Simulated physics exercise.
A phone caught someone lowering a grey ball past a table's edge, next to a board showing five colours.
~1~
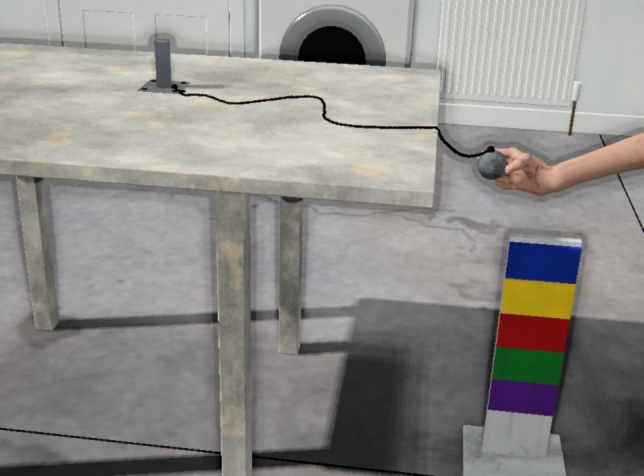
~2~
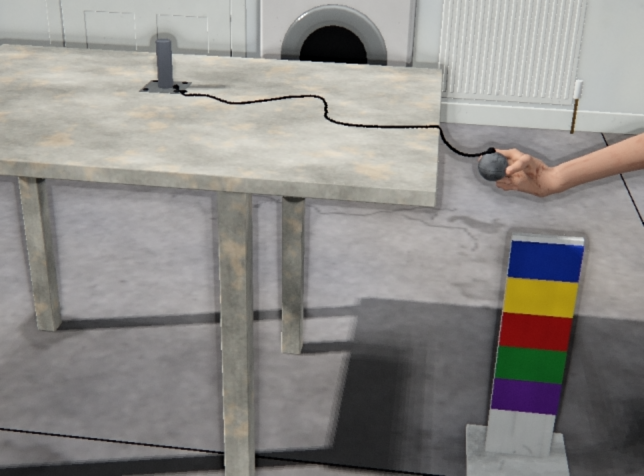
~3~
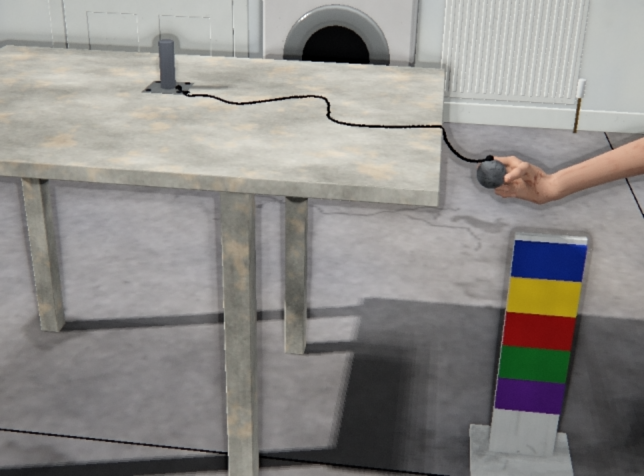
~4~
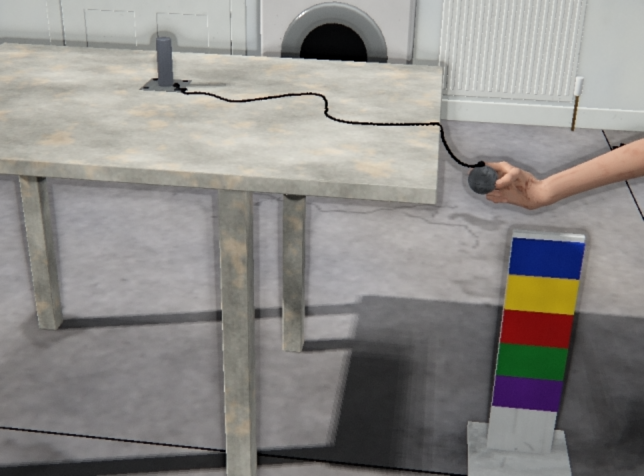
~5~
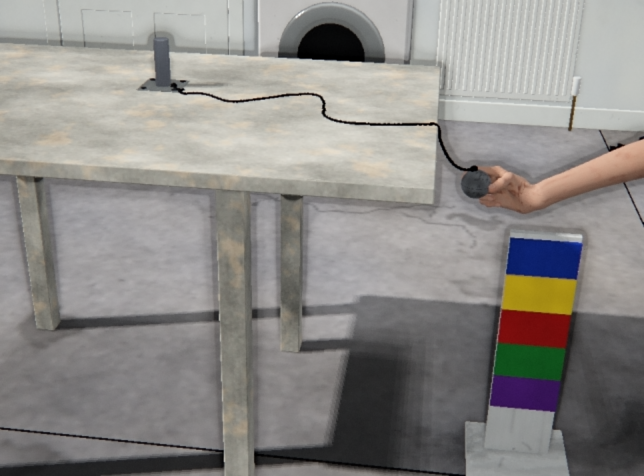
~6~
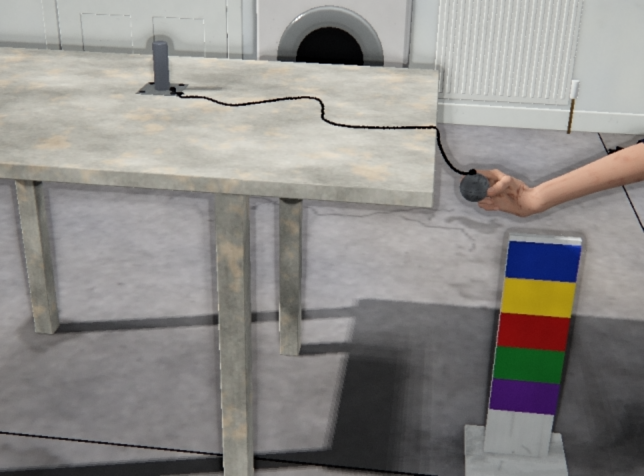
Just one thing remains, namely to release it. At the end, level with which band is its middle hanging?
Level with yellow.
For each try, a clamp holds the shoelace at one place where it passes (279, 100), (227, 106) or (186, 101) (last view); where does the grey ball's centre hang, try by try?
Estimated pixels in sequence: (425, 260), (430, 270) and (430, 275).
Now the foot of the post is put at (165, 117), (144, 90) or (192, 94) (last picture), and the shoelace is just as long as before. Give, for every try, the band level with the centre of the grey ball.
In turn, red, then yellow, then red.
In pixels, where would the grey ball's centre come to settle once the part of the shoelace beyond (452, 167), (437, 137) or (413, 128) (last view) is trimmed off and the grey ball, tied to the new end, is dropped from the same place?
First (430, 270), then (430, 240), then (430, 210).
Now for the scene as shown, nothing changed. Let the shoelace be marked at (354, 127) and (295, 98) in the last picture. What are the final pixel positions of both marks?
The first ends at (437, 144) and the second at (328, 108).
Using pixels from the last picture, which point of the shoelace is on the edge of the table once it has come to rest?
It's the point at about (336, 124).
A little later, ball near (460, 283); level with yellow.
Next, ball near (403, 279); level with yellow.
Later still, ball near (436, 291); level with yellow.
When it is over, ball near (428, 289); level with yellow. The shoelace holds its middle at yellow.
